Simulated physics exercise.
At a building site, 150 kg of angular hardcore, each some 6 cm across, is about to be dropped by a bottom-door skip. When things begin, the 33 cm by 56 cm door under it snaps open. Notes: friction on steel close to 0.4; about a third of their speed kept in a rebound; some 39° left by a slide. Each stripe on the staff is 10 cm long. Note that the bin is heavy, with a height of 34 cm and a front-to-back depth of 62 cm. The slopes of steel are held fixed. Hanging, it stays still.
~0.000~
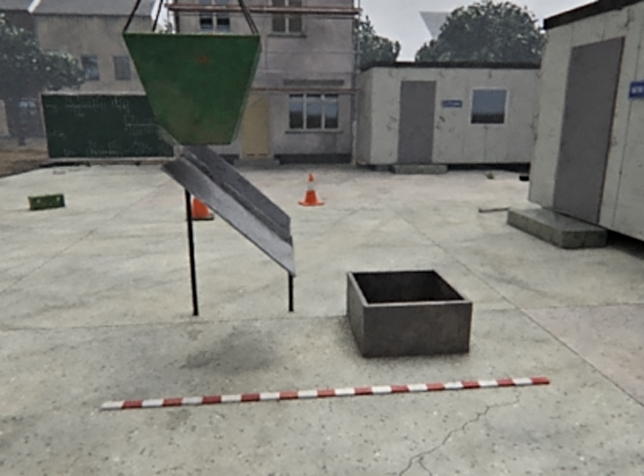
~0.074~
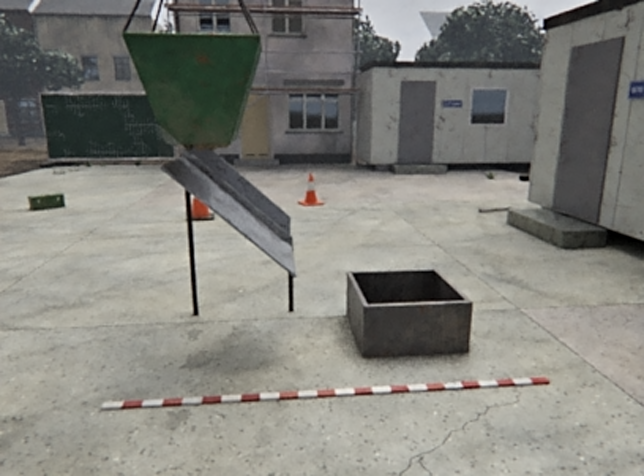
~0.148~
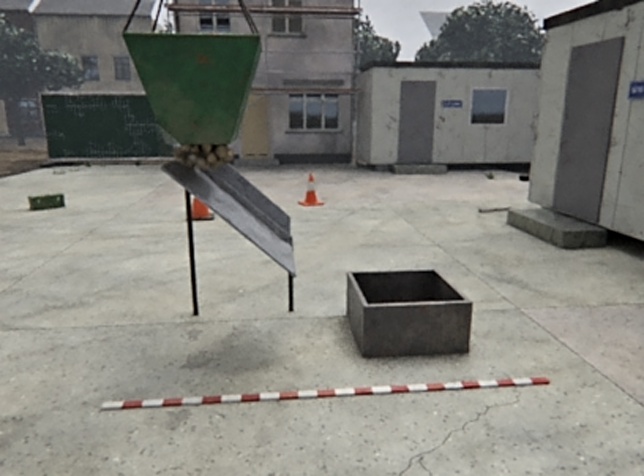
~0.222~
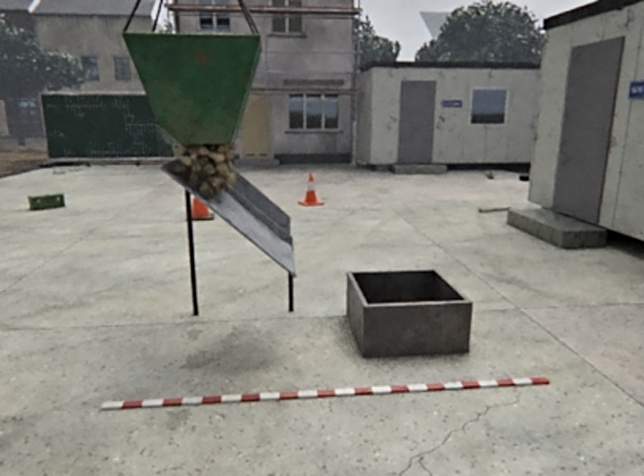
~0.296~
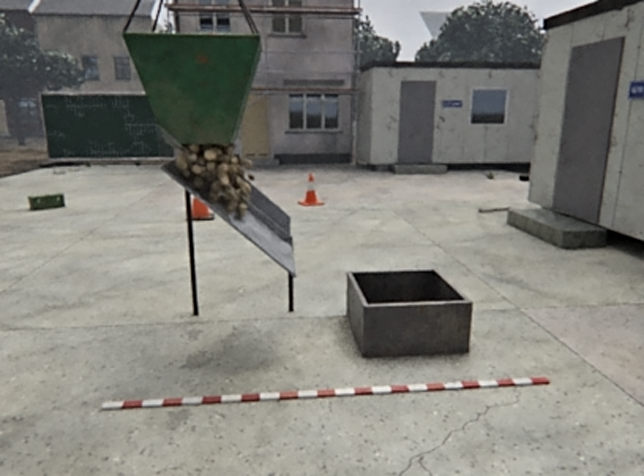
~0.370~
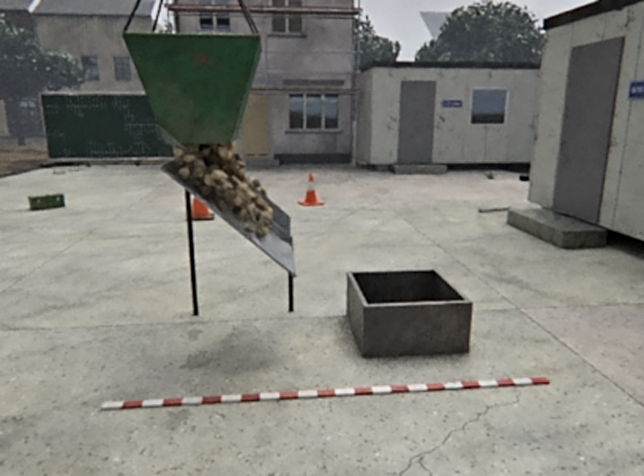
A green skip hangs over a tilted grey metal chute on thin legs in a pale concrete yard, seen from standing height by a still camera. An open dark box sits right of the chute behind a red-and-white striped staff, with orange cones, cabins and a house beyond. Brownish, stone-like lumps emerge from the skip's bottom, drop onto the chute and slide down rightward in a lengthening heap.
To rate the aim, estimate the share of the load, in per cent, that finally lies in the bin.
Roughly 1 per cent finally lies in the bin.
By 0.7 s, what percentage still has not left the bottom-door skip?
5 %, roughly.
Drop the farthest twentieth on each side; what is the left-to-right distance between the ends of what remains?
The stretch runs about 60 cm.
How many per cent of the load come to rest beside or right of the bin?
Roughly 5 in every hundred.
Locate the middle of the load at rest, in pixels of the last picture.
Their centre ends up around (330, 326).
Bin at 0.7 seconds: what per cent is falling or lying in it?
Near 0 percent at that time.
After 0.7 s, 5 % in the bottom-door skip, 69 % on the steel, 25 % falling or lying left of the bin; the stones farthest right are at (350, 326).
After 1.1 s, 0 % in the bottom-door skip, 24 % on the steel, 73 % falling or lying left of the bin, 2 % falling or lying beside or right of the bin; the stones farthest right are at (365, 305).
After 1.7 s, 0 % in the bottom-door skip, 93 % falling or lying left of the bin, 1 % falling or lying in the bin, 6 % falling or lying beside or right of the bin; the stones farthest right are at (387, 307).
After 2.6 s, 0 % in the bottom-door skip, 92 % falling or lying left of the bin, 1 % falling or lying in the bin, 7 % falling or lying beside or right of the bin; the stones farthest right are at (392, 308).
After 4.5 s, 0 % in the bottom-door skip, 92 % left of the bin, 1 % in the bin, 7 % beside or right of the bin; the stones farthest right are at (392, 308).
